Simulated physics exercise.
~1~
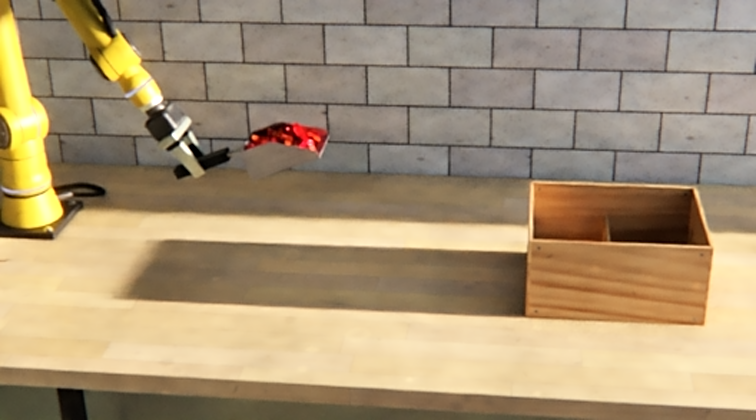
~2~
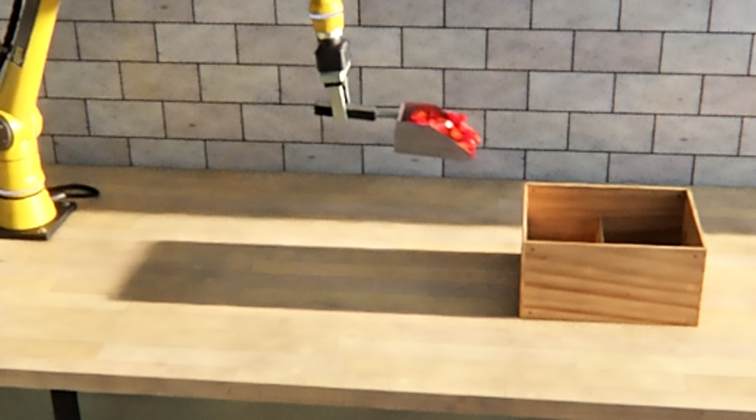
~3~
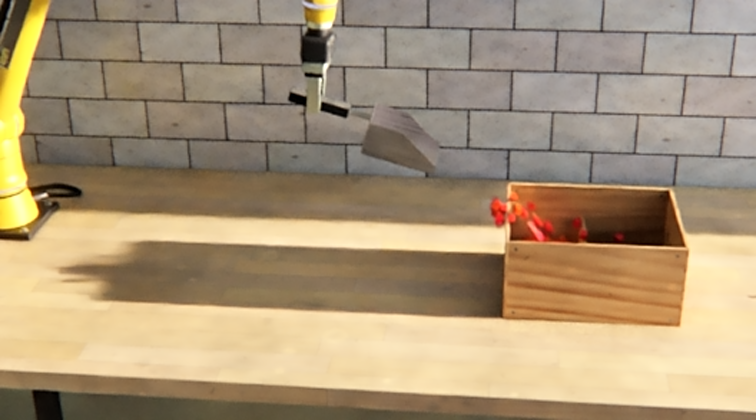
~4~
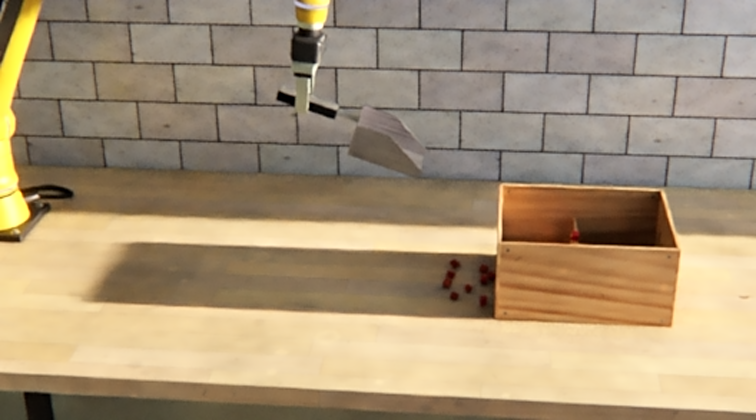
At first, a yellow robot arm holds a grey scoop heaped with small red pieces above a wooden table, to the left of an open wooden box with a dividing wall inside. The arm carries the scoop to the right, towards the box, tipping it forward. Then the scoop draws back slightly to the left and tilts further, and the red pieces pour off its front into the box, some of them over its left rim. At the end, the emptied scoop hangs tilted, most pieces are out of sight inside the box, and several lie on the table beside its left side.
